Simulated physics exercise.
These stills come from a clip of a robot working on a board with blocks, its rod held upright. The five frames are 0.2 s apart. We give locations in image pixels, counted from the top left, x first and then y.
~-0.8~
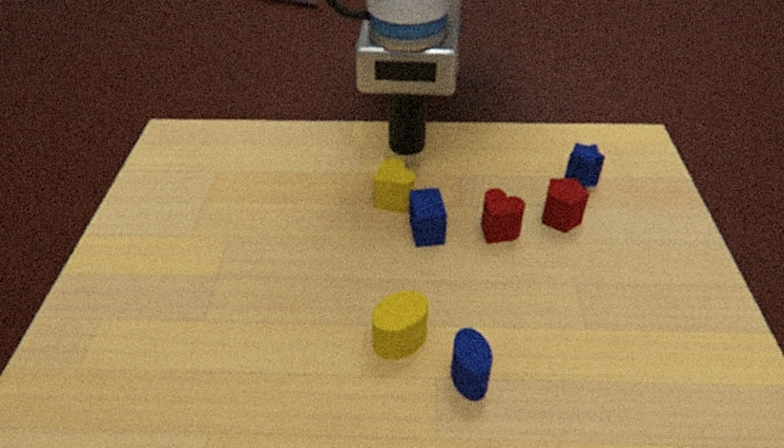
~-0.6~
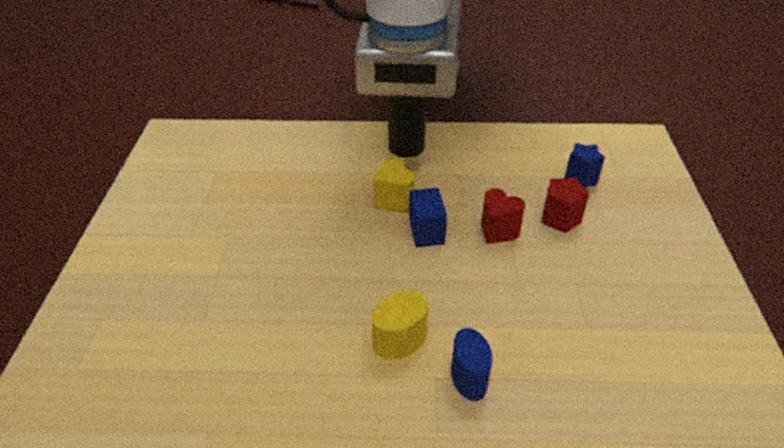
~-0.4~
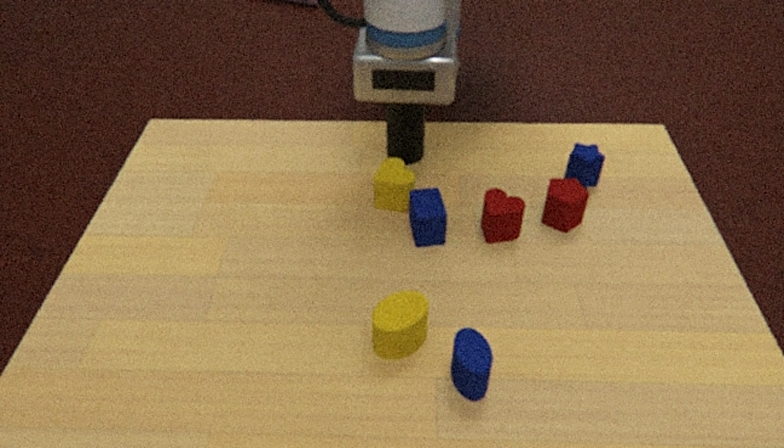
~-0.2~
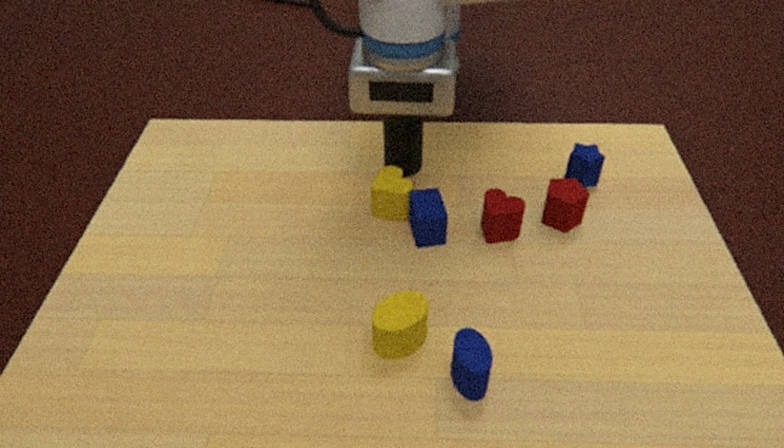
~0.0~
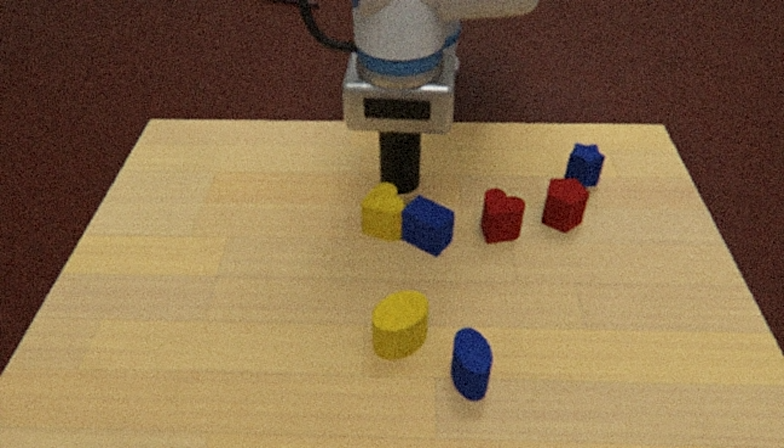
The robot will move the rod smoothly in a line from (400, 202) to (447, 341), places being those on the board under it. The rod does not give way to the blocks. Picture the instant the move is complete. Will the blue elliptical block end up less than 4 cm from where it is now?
I expect so.
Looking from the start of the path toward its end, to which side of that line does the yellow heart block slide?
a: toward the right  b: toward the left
The one that fits is a, toward the right.
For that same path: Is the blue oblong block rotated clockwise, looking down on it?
In short: No.
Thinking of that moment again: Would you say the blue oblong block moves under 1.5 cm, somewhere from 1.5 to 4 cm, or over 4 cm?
My answer is that it shifts over 4 cm.
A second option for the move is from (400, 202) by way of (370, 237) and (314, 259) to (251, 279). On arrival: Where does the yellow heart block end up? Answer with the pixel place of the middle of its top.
The top centre is at (349, 247).
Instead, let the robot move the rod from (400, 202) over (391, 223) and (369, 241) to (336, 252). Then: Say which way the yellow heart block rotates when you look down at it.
My prediction: CCW.
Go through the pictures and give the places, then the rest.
In the first picture, rod's lower end at (407, 145); yellow heart block at (394, 171); yellow elliptical block at (400, 309); blue oblong block at (428, 202); blue elliptical block at (473, 349).
In the second picture, rod at (407, 147); blocks still.
In the third picture, rod at (405, 154); blocks still.
In the fourth picture, rod at (403, 166); yellow heart block at (392, 180).
In the fifth picture, rod at (400, 183); yellow heart block at (384, 198); yellow elliptical block at (400, 309); blue oblong block at (428, 210); blue elliptical block at (473, 349).
The first path, step by step. One third of the way, rod at (414, 222); yellow heart block at (373, 227), turned 70° clockwise; blue oblong block at (448, 237), turned 25° anticlockwise.
Two thirds of the way, rod at (430, 268); yellow heart block at (374, 234), turned 105° clockwise; blue oblong block at (472, 261), turned 105° anticlockwise.
At the end, rod at (448, 322); yellow heart block at (374, 234), turned 105° clockwise; yellow elliptical block at (397, 327), turned 45° clockwise; blue oblong block at (476, 266), turned 135° anticlockwise; blue elliptical block still.
